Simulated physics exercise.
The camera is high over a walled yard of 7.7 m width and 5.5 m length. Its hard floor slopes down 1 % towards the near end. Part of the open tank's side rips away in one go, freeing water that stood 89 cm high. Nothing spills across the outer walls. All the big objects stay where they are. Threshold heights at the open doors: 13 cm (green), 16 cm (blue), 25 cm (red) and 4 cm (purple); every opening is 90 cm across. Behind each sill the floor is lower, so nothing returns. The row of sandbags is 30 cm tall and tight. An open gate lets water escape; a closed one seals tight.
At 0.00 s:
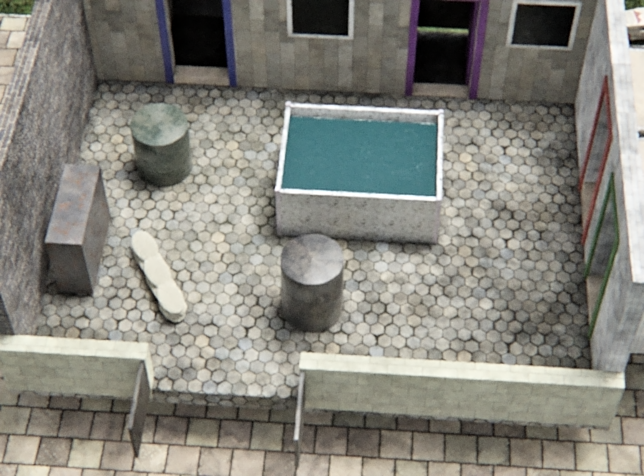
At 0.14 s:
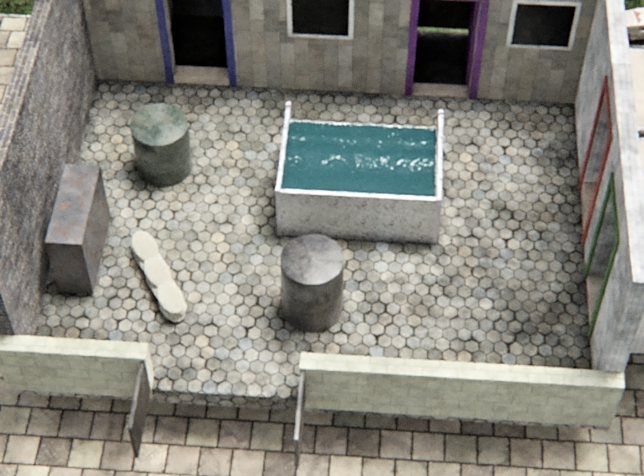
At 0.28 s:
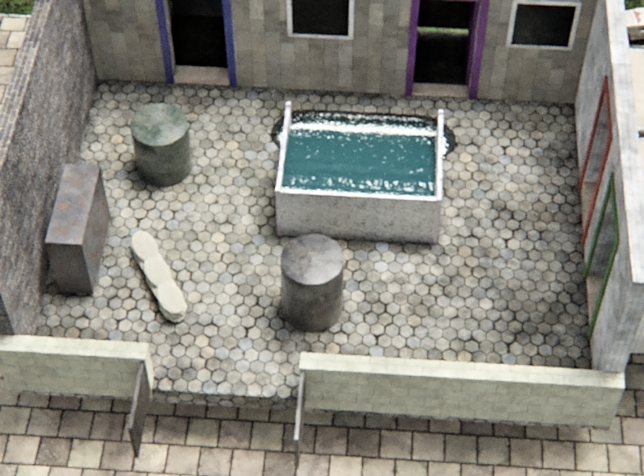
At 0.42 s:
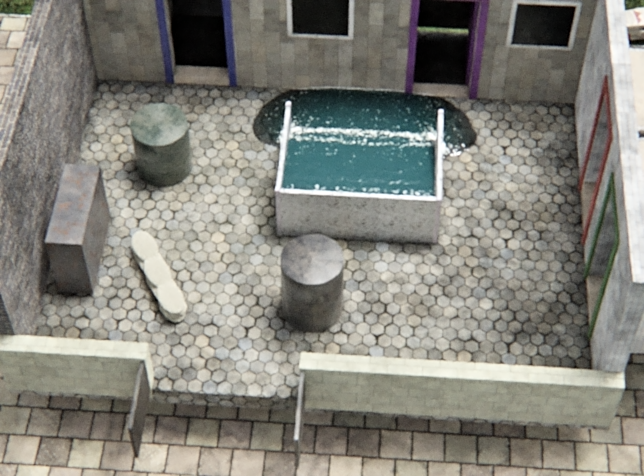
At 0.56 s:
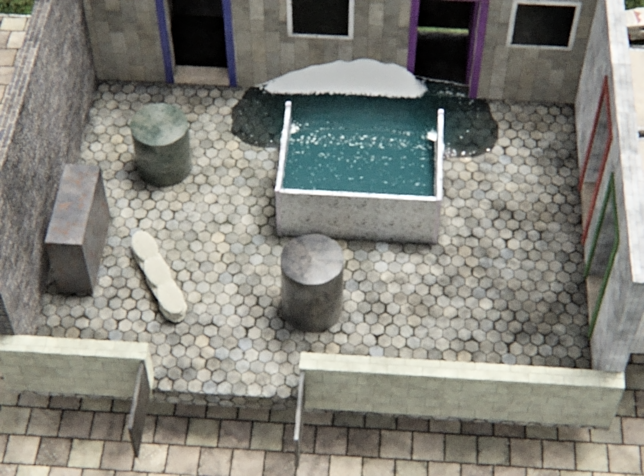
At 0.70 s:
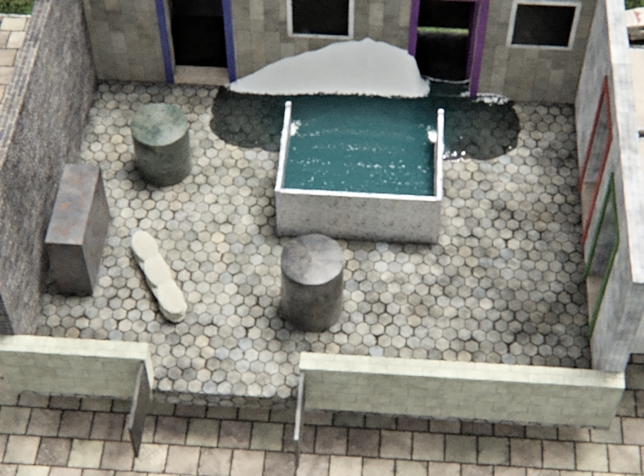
Water pours out the far side of an open tank and spreads across the paved yard.
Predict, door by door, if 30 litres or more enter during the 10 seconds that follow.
The water let in: At the green door it does not reach the limit; at the blue door it keeps below the limit; at the red door it does not reach the limit; at the purple door it exceeds the limit.
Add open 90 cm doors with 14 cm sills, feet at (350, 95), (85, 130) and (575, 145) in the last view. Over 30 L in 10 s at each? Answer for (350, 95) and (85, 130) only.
In that order: Past it, above.
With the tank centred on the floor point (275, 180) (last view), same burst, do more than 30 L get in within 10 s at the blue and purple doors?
Then: Blue above, purple above.
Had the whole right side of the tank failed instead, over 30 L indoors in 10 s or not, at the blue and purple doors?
Then: Blue not over, purple above.
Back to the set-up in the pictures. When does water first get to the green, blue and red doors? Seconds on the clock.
Arrival: Green 2.6 s, blue 0.8 s, red 2.2 s.
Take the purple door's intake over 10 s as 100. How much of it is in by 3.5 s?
About 85 per cent.
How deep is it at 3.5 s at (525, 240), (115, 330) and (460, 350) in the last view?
Roughly 4, 0 and 0 cm, in turn.
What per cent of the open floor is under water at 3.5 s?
About 60 per cent.
After 1.4 s water covers 20 % of the floor and is deepest (55 cm) near (366, 102); green door not reached, blue door 15 cm at the sill, 0 L in, red door not reached, purple door 31 cm at the sill, 205 L in.
After 2.2 s water covers 35 % of the floor and is deepest (42 cm) near (570, 104); green door not reached, blue door 14 cm at the sill, 0 L in, red door 4 cm at the sill, 0 L in, purple door 21 cm at the sill, 347 L in.
After 3.5 s water covers 60 % of the floor and is deepest (28 cm) near (90, 212); green door 4 cm at the sill, 0 L in, blue door 8 cm at the sill, 0 L in, red door 11 cm at the sill, 0 L in, purple door 12 cm at the sill, 421 L in.
After 6.0 s water covers 95 % of the floor and is deepest (15 cm) near (28, 366); green door 4 cm at the sill, 0 L in, blue door 13 cm at the sill, 1 L in, red door 6 cm at the sill, 0 L in, purple door 10 cm at the sill, 466 L in.
After 10.0 s water covers 95 % of the floor and is deepest (14 cm) near (562, 399); green door 8 cm at the sill, 0 L in, blue door 5 cm at the sill, 1 L in, red door 4 cm at the sill, 0 L in, purple door 4 cm at the sill, 491 L in.
